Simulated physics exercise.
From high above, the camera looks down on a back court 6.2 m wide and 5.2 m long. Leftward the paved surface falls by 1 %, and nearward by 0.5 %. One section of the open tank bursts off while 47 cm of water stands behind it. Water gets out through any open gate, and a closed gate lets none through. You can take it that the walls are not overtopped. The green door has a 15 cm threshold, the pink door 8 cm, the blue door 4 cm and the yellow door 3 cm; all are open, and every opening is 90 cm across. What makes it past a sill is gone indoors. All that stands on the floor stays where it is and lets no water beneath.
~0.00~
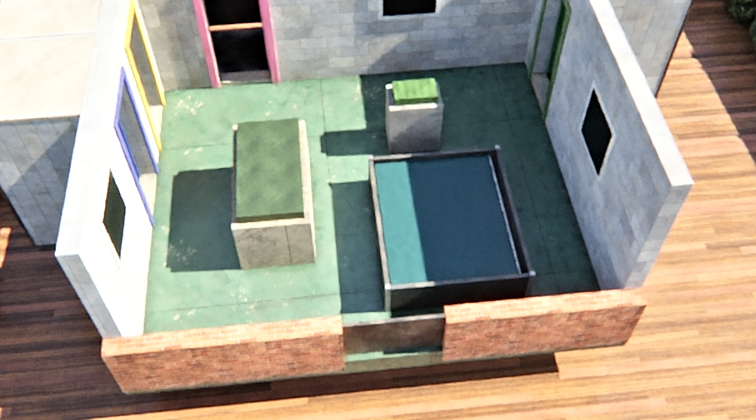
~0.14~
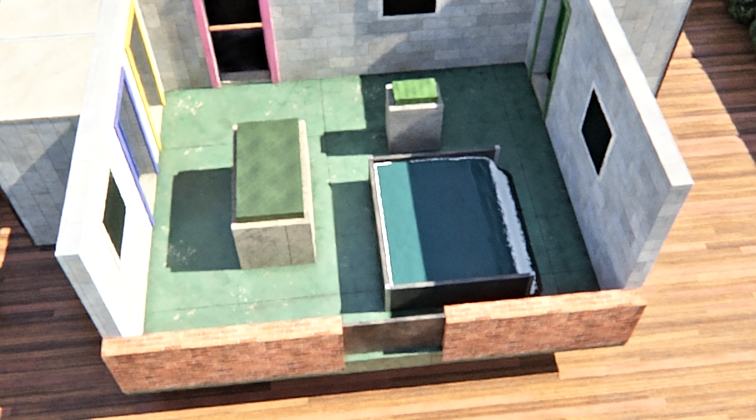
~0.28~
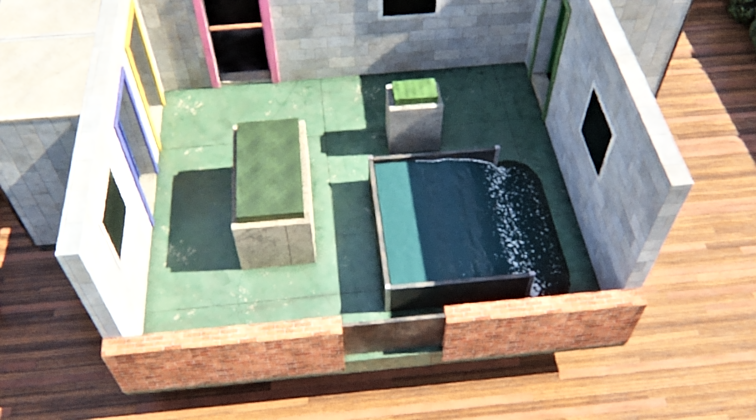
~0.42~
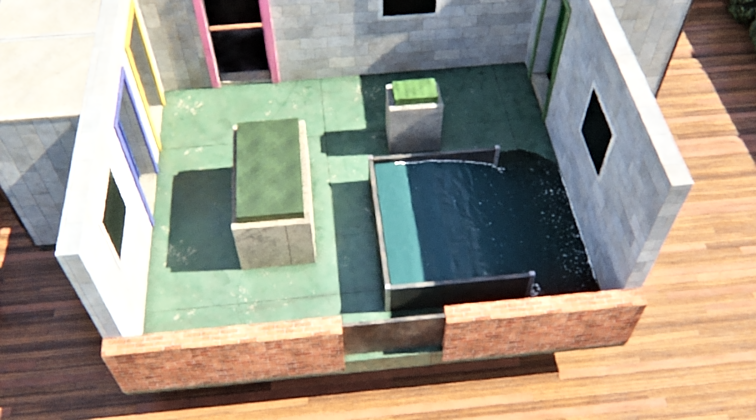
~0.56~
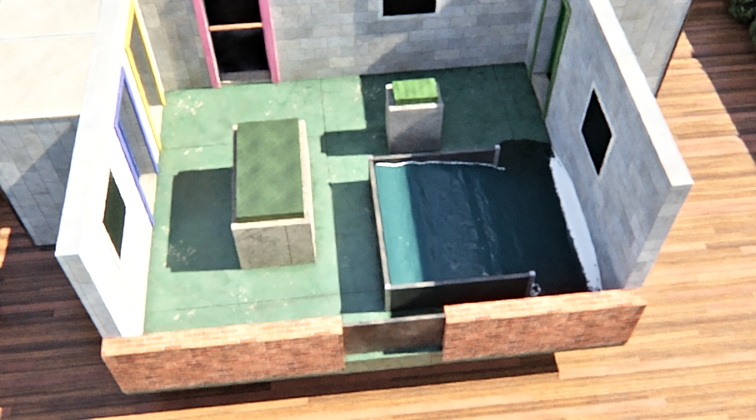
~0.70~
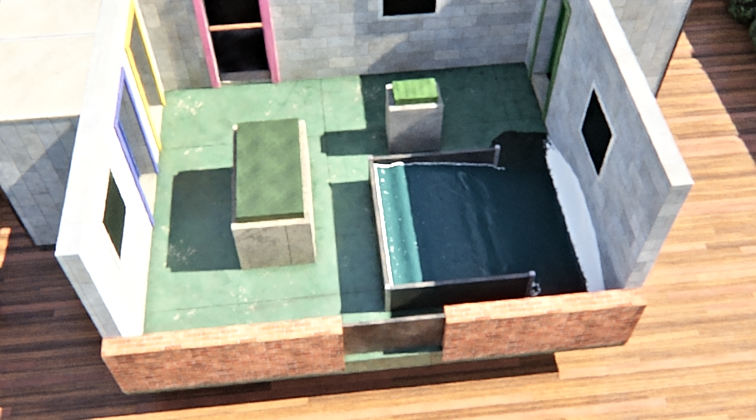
A walled courtyard with a green floor held a dark open tank of water until its right side burst away, and water poured out, spreading across the floor to the right-hand wall.
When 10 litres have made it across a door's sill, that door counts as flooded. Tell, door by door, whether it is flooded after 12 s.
Green door - no; pink door - no; blue door - yes; yellow door - yes.
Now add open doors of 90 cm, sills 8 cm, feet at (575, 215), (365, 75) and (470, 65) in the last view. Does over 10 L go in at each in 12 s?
Note, doorways in listed order: Goes beyond, stays short, goes beyond.
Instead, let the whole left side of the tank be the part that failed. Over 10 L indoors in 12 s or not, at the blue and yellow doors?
Well, against that limit, at blue it's too much, and at yellow it's too much.
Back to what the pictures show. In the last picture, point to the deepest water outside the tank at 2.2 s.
Close to pixel (588, 320).
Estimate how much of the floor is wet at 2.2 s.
Covered: Roughly 25 %.
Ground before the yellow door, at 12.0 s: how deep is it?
About 9.0 cm deep.
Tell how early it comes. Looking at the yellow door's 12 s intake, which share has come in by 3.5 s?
0 percent or so by then.
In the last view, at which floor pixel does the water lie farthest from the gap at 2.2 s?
Near (520, 66).
After 1.4 s water covers 15 % of the floor and is deepest (40 cm) near (602, 318); green door 4 cm at the sill, 0 L in, pink door not reached, blue door not reached, yellow door not reached.
After 2.2 s water covers 25 % of the floor and is deepest (36 cm) near (588, 320); green door 8 cm at the sill, 0 L in, pink door not reached, blue door not reached, yellow door not reached.
After 3.5 s water covers 50 % of the floor and is deepest (22 cm) near (141, 365); green door 8 cm at the sill, 0 L in, pink door not reached, blue door not reached, yellow door not reached.
After 7.0 s water covers 85 % of the floor and is deepest (18 cm) near (602, 318); green door 9 cm at the sill, 0 L in, pink door 3 cm at the sill, 0 L in, blue door 6 cm at the sill, 2 L in, yellow door 11 cm at the sill, 46 L in.
After 12.0 s water covers 95 % of the floor and is deepest (10 cm) near (210, 358); green door 5 cm at the sill, 0 L in, pink door 5 cm at the sill, 0 L in, blue door 9 cm at the sill, 56 L in, yellow door 9 cm at the sill, 153 L in.
